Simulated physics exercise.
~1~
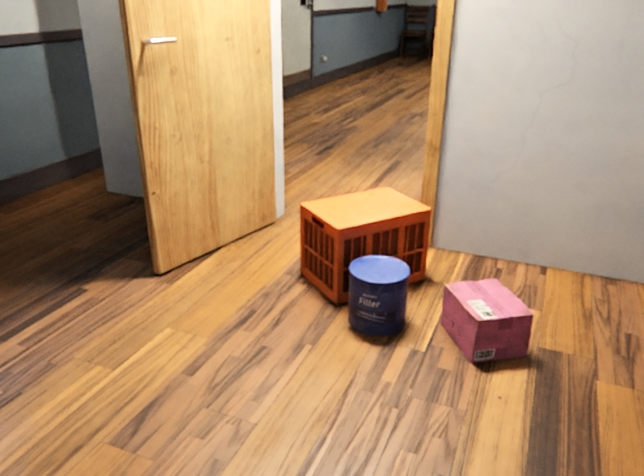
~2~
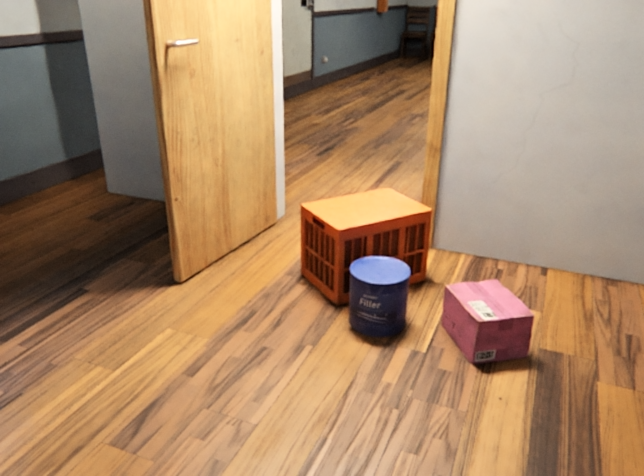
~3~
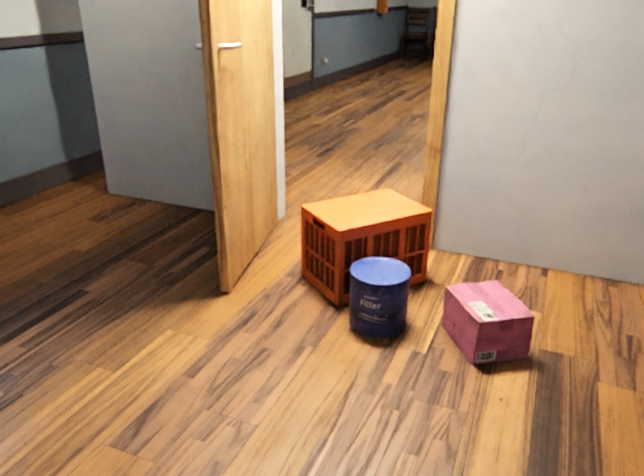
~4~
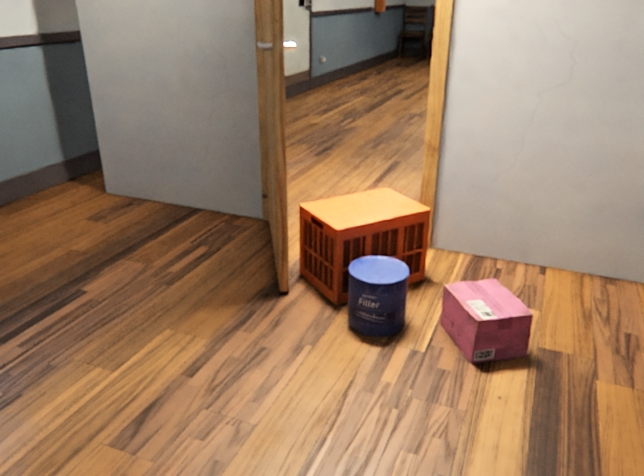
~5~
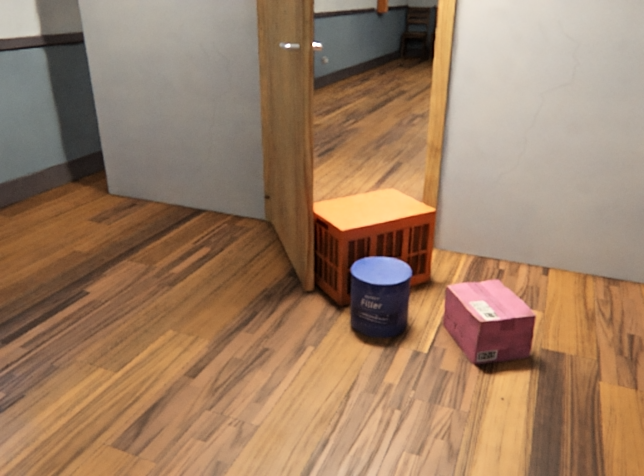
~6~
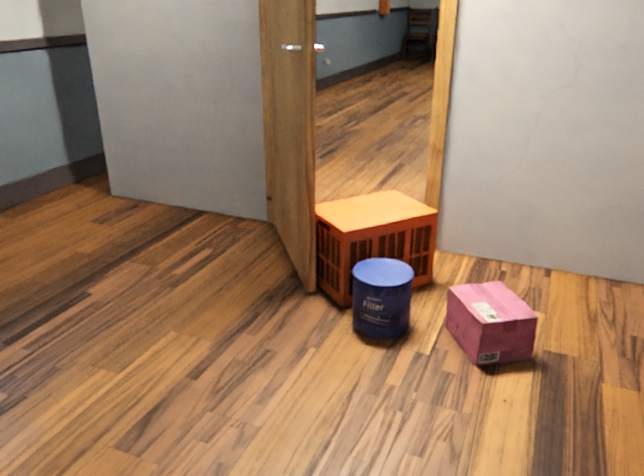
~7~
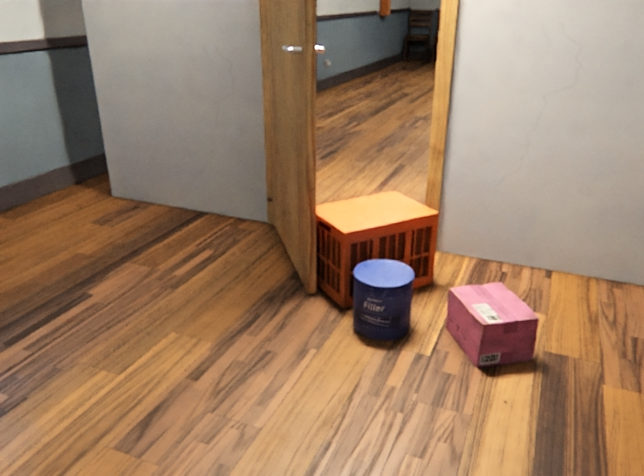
In this clip, a wooden door swings slowly toward an orange chest standing in the doorway, with a blue pail and a pink parcel nearby on the wood floor. The door stops against the chest and rests partly open, while the three objects remain in place.
